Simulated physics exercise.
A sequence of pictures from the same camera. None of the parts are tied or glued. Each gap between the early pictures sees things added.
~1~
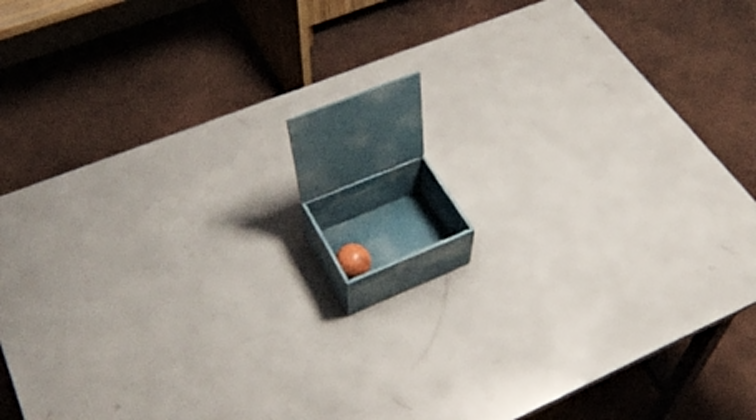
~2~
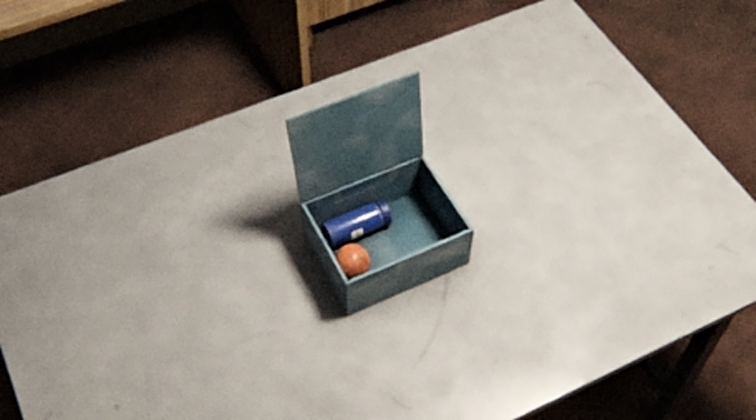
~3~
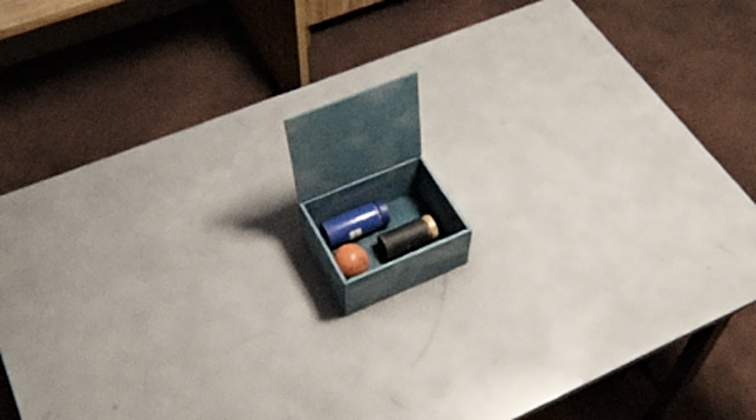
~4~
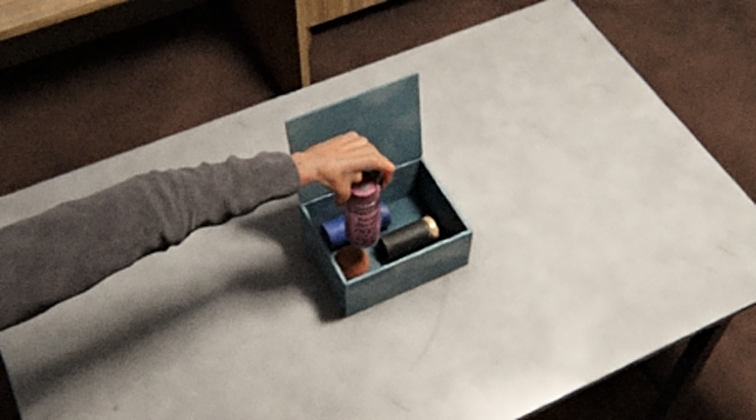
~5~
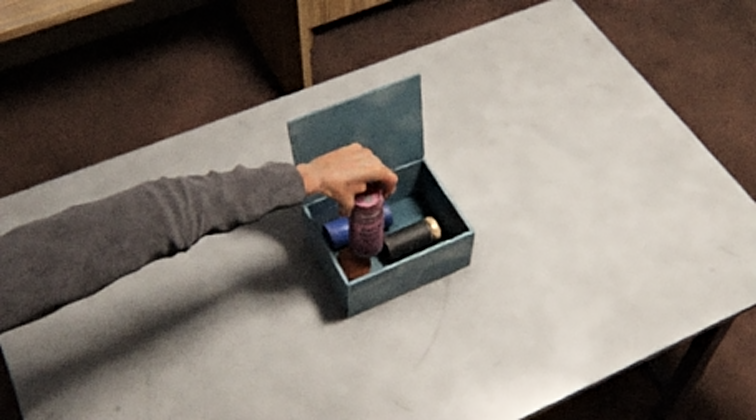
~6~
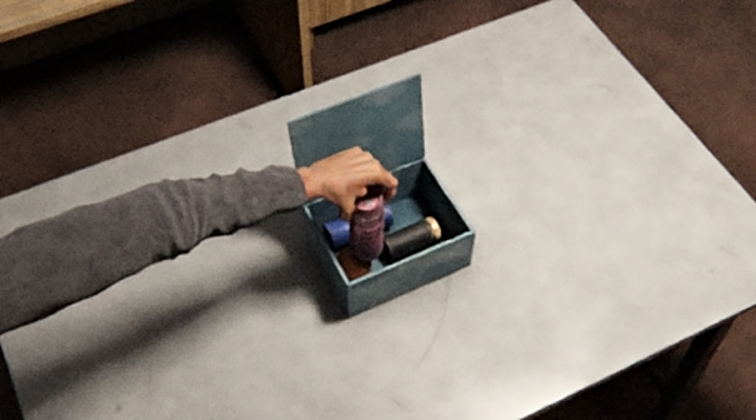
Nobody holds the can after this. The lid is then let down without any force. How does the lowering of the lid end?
Drops home.
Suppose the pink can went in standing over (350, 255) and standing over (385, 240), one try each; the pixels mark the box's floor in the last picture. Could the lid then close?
Trial 1: Lid lowered. Trial 2: Lid propped open.
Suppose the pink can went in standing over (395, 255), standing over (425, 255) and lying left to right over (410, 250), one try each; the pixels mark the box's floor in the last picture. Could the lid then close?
First try: It stays ajar; second try: It stays ajar; third try: It shuts flat.
Then, 0.90 s past the last view, lid starting down; pink can on its side near (416, 258); black shaker displaced a little.
Then, 1.70 s past the last view, lid 40° above the rim; pink can on its side near (416, 259); black shaker displaced a little.
Finally, lid shut; down or leaning hard in the box, pink can; the other 3 still in place. Final places as the last picture's camera would see them, pink can near (416, 259).
